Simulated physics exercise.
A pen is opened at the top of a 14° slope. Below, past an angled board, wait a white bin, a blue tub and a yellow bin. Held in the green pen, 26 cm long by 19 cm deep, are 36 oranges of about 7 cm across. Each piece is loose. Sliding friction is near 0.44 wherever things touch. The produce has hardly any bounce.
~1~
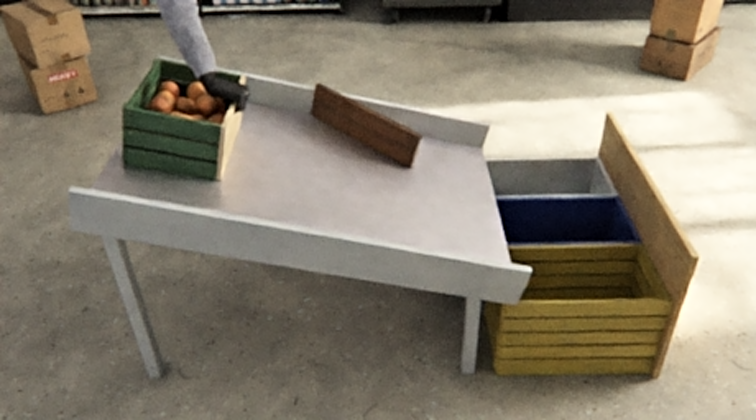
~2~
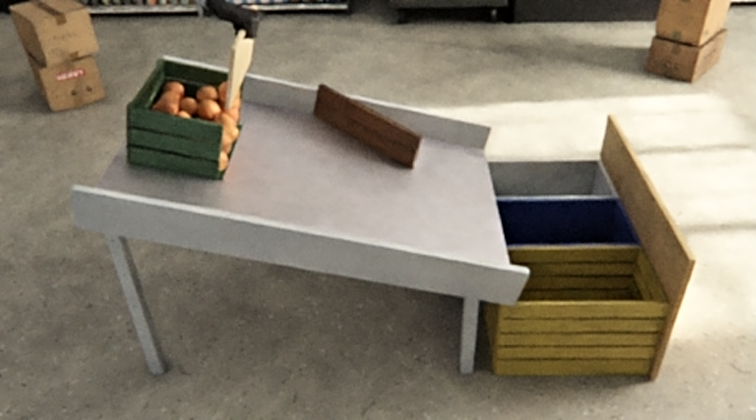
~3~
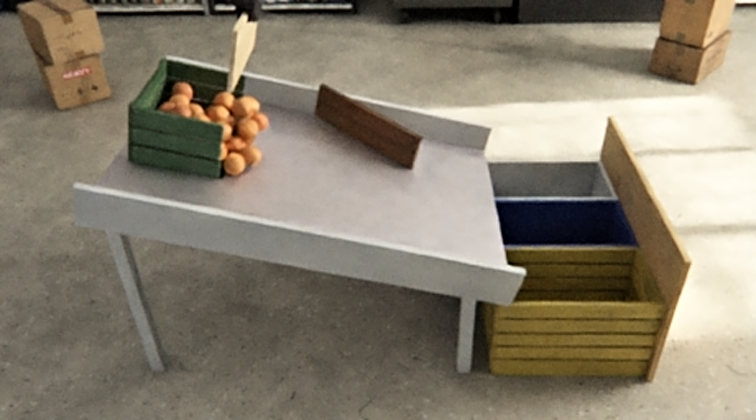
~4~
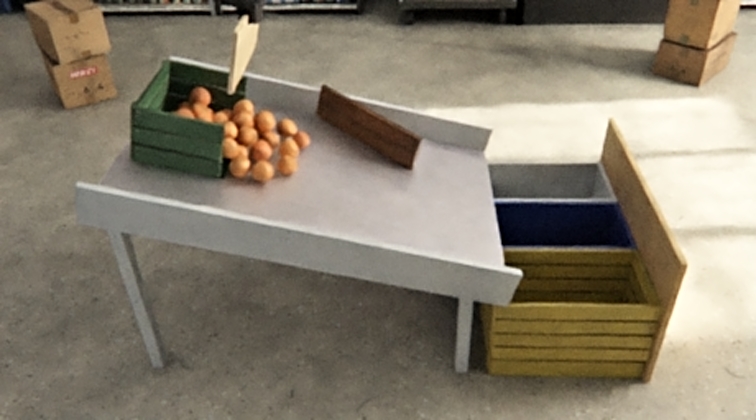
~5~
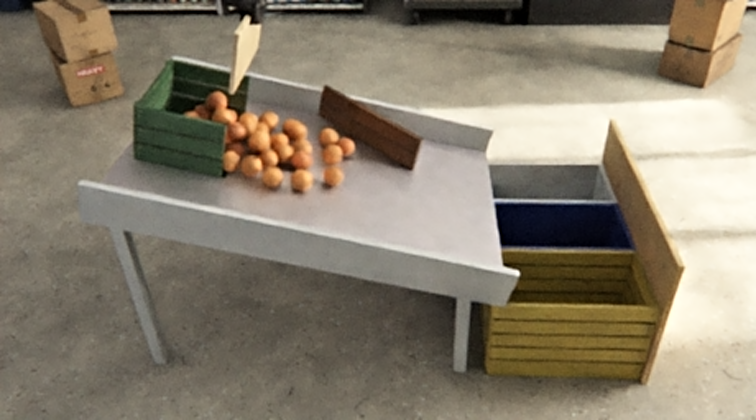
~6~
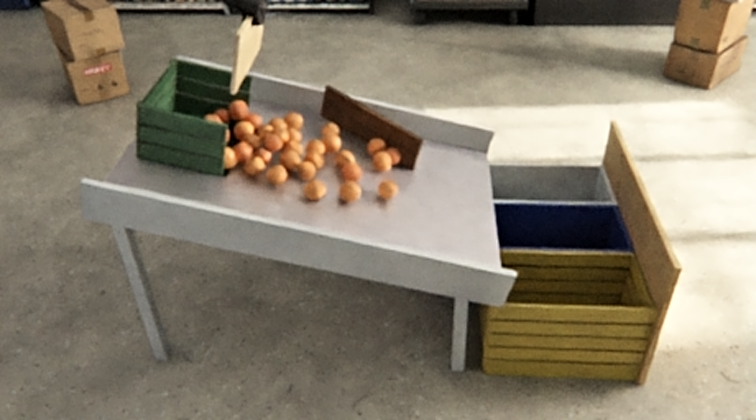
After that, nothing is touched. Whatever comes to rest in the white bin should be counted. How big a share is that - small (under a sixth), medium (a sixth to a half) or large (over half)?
A small share.
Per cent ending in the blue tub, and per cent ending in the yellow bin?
Roughly 60 % for the first place and 40 % for the second.
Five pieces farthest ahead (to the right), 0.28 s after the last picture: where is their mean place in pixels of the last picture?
At about (464, 206).
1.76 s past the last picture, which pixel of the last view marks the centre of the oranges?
About (570, 299).
Then, 0.28 s after the last picture, 35 on the slope and 1 in the air.
Then, 0.63 s after the last picture, 4 in the blue tub, 3 in the yellow bin, 26 on the slope and 3 in the air.
Then, 1.13 s after the last picture, 14 in the blue tub, 12 in the yellow bin, 5 on the slope and 5 in the air.
Final count (1.76 s after the last picture), 22 in the blue tub and 14 in the yellow bin. Asked share, 0 of 36, 0 per cent.
